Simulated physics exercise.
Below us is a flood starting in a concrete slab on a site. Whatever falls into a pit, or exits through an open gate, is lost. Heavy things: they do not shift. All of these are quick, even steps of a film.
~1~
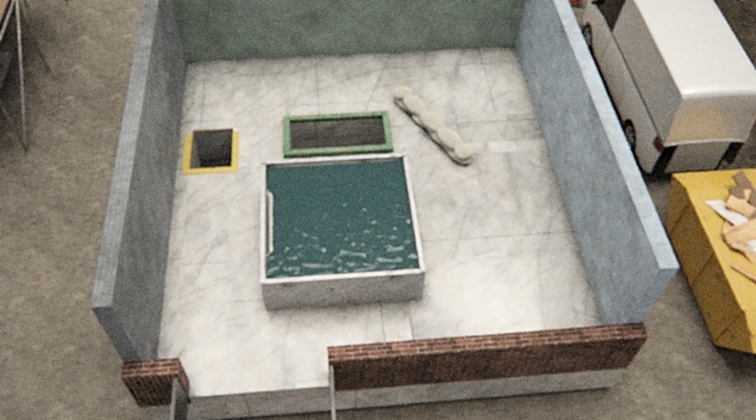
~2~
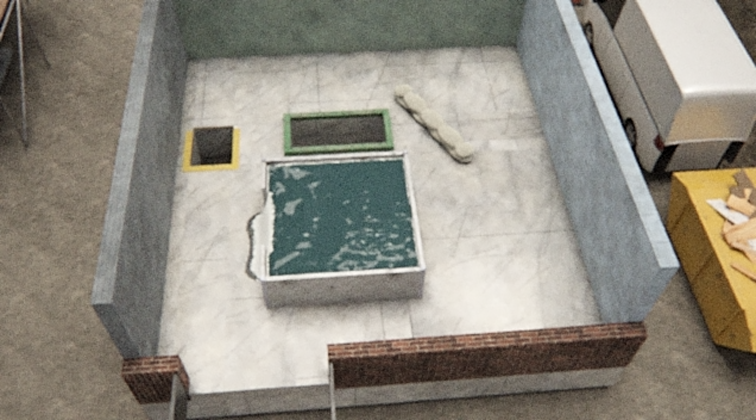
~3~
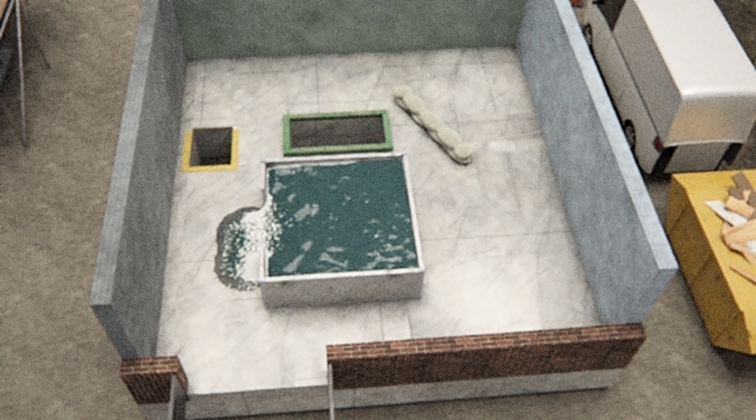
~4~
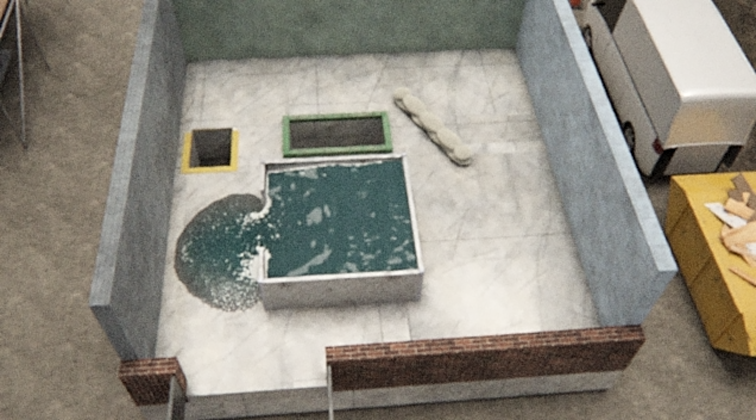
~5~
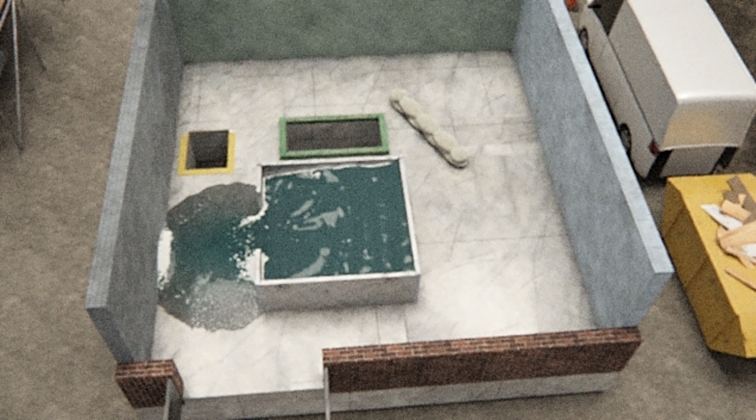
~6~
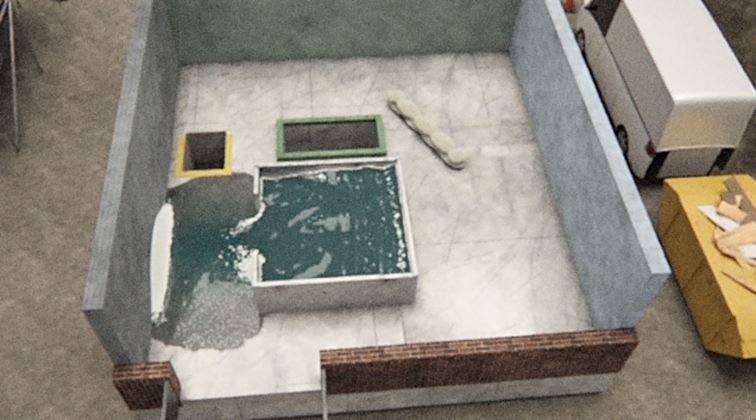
Water pours from the left side of a square tank and spreads across the pale floor to the left wall.
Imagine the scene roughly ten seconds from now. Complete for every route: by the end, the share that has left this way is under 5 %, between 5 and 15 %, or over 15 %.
By the end, the share via the gate is over 15 %; the share via the yellow pit is over 15 %; the share via the green pit is under 5 %.
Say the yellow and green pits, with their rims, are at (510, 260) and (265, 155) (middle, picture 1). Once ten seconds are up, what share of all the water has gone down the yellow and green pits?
Roughly: Yellow pit 4 %, green pit 4 %.
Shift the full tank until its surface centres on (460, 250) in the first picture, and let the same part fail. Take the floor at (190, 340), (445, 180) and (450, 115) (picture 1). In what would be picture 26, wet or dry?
In order: Inundated, then unflooded, then unflooded.
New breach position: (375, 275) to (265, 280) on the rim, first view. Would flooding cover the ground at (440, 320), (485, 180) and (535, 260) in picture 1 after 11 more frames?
In that order: Flooded, not flooded, under water.
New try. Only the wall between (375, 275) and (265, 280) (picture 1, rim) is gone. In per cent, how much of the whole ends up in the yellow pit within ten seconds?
Approximate share, yellow: 0 in a hundred.
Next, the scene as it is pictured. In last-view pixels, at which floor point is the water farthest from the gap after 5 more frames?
Near (175, 123).
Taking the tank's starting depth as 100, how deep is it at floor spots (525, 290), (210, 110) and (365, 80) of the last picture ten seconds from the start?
First spot 6 %, second 4 %, third 2 %.
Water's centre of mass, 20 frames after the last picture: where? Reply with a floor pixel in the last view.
Roughly (278, 253) in the last picture.
A moment on, water covers 15 % of the floor; the gate 0 %, the yellow pit 1 %, the green pit 0 %.
Next, water covers 20 % of the floor; the gate 1 %, the yellow pit 6 %, the green pit 0 %.
Then, water covers 35 % of the floor; the gate 8 %, the yellow pit 13 %, the green pit 0 %.
Later, water covers 50 % of the floor; the gate 17 %, the yellow pit 21 %, the green pit 0 %.
In the end, water covers 75 % of the floor; the gate 25 %, the yellow pit 28 %, the green pit 0 %.
